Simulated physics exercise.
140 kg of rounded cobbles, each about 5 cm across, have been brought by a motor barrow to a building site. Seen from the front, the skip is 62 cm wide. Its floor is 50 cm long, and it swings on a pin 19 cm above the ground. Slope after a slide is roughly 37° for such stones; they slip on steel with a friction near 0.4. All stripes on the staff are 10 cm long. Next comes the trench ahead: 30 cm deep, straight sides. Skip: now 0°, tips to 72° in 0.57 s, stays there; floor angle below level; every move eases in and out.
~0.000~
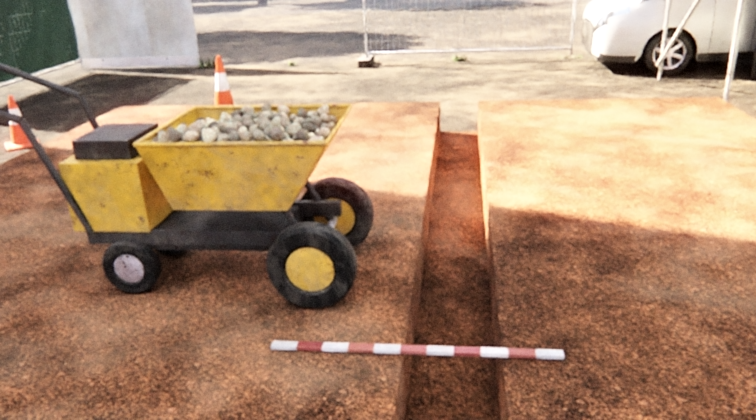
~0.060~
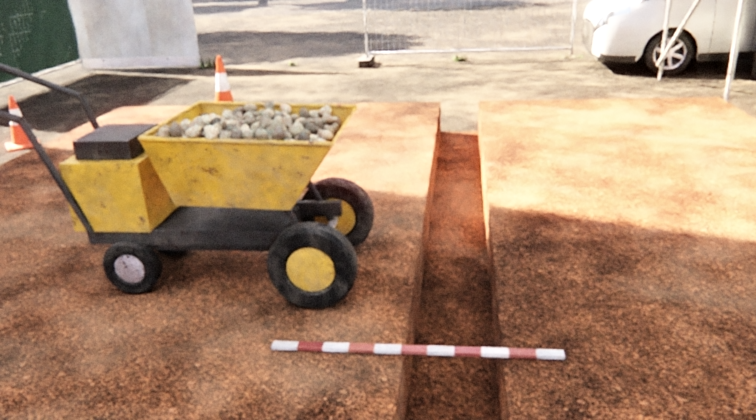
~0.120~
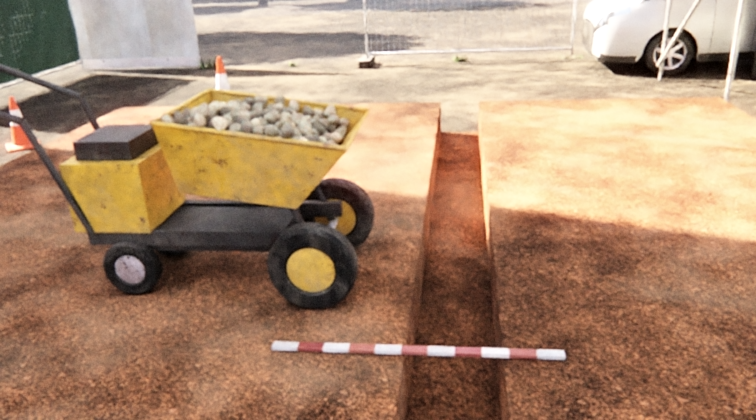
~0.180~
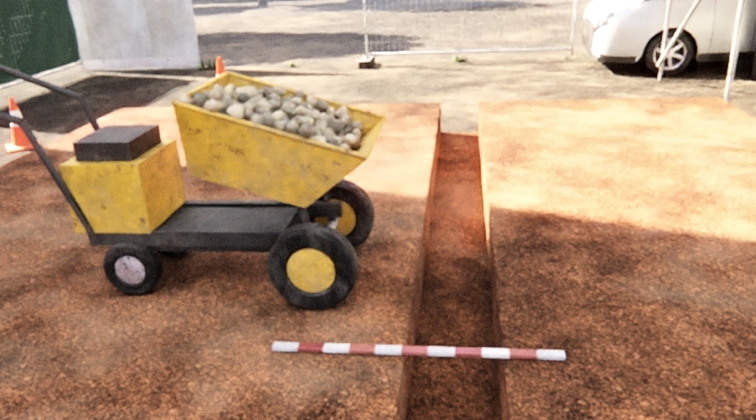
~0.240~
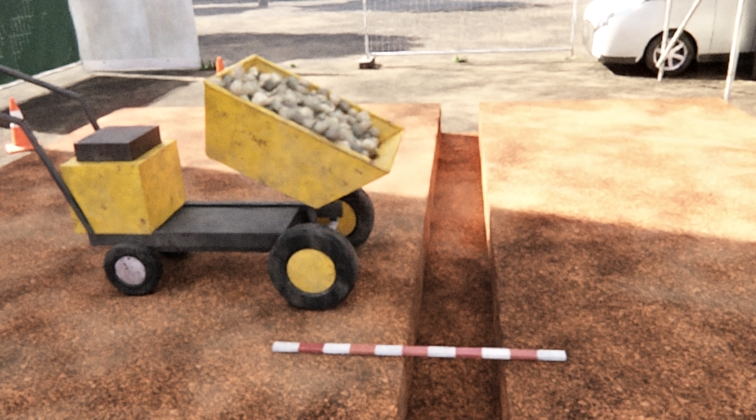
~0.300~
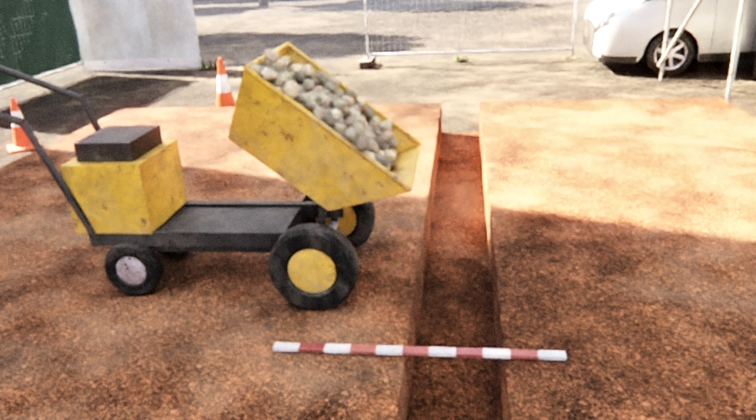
At the start, a yellow motor barrow loaded with rounded grey stones stands left of a narrow trench, its skip level behind a red-and-white staff. The skip then swings up steadily, its rear rising and its front lip lowering toward the right, until it slants steeply with the stones still inside.
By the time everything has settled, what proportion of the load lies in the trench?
About 34 percent of the load.
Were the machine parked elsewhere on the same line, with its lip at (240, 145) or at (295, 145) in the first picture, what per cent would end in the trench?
Some 85 and some 60 per cent, in that order.
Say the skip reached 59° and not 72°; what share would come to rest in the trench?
With that change, near 25 per cent.
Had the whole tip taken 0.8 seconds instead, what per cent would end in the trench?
Around 55 per cent would end in the trench.
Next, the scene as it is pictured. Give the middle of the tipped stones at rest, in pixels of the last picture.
Roughly at (544, 277).
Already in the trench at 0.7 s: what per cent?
Some 15 per cent of the load by that point.
After 0.4 s the floor is at 61°; 100 % in the skip; the foremost stones are at (432, 197).
After 0.7 s the floor is at 72°; 59 % in the skip, 16 % in the trench, 25 % past the trench; the foremost stones are at (543, 274).
After 1.0 s the floor is at 72°; 13 % in the skip, 21 % in the trench, 66 % past the trench; the foremost stones are past the picture's edge.
After 3.0 s the floor is at 72°; 0 % in the skip, 34 % in the trench, 66 % past the trench; the foremost stones are past the picture's edge.
